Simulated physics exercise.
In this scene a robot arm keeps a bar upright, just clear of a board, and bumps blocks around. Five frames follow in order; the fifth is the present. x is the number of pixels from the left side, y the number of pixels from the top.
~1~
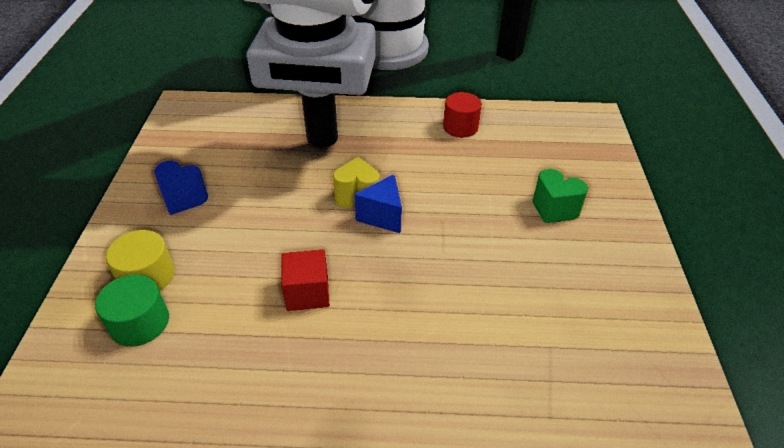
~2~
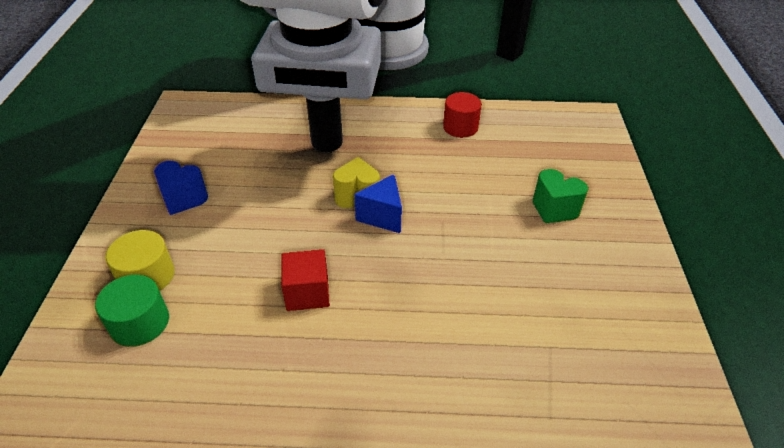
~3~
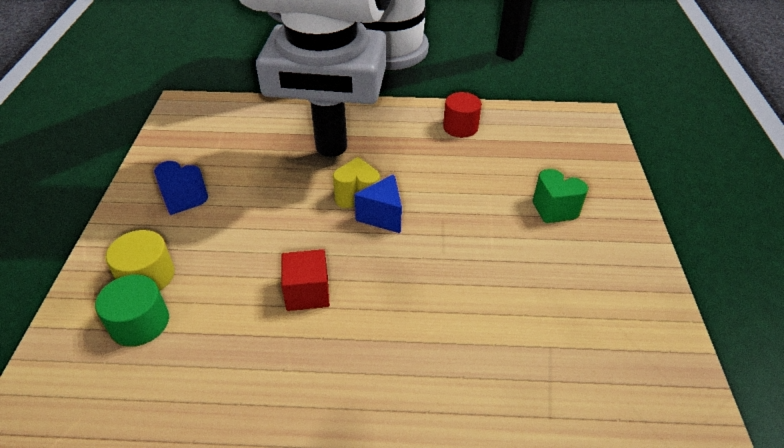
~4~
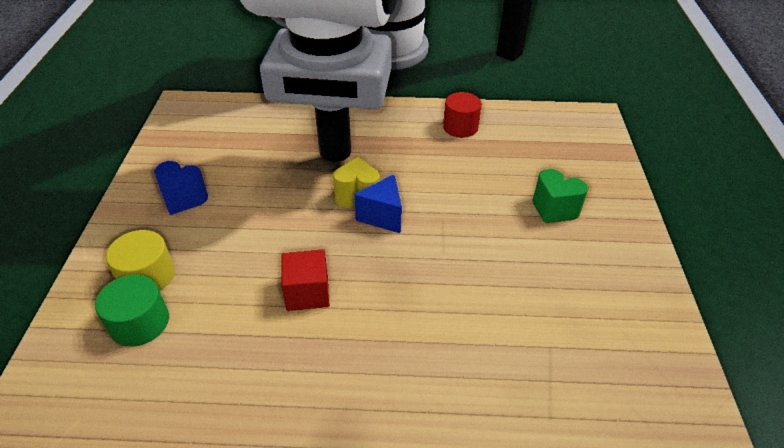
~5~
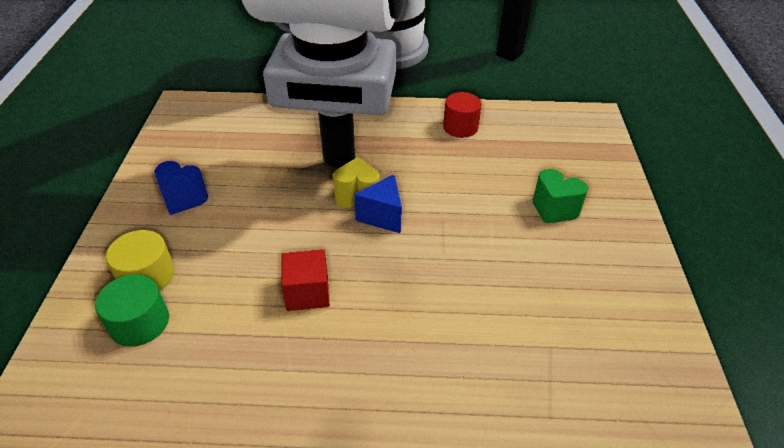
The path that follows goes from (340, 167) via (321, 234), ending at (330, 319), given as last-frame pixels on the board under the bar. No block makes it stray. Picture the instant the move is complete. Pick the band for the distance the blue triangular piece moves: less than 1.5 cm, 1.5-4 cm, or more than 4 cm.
Travel: Within 1.5 cm.
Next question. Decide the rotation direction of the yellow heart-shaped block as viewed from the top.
Overhead view: Anti-clockwise.
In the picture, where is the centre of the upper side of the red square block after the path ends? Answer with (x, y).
The centre of its top face lies at (284, 310).
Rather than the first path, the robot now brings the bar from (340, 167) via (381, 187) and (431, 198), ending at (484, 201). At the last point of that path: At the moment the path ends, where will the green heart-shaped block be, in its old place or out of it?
If the bar follows that path, the green heart-shaped block stays in its place.
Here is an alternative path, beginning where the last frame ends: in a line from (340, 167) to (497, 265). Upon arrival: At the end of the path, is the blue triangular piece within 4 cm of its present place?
My answer is yes.
The first path, step by step. One third of the way, bar at (326, 202); yellow heart-shaped block at (362, 181), turned 35° anticlockwise; blue triangular piece at (391, 194).
Two thirds of the way, bar at (319, 252); yellow heart-shaped block at (362, 181), turned 35° anticlockwise; blue triangular piece at (391, 194).
At the end, bar at (329, 311); red square block at (284, 310), turned 75° clockwise; yellow heart-shaped block at (362, 181), turned 35° anticlockwise; blue triangular piece at (391, 194).
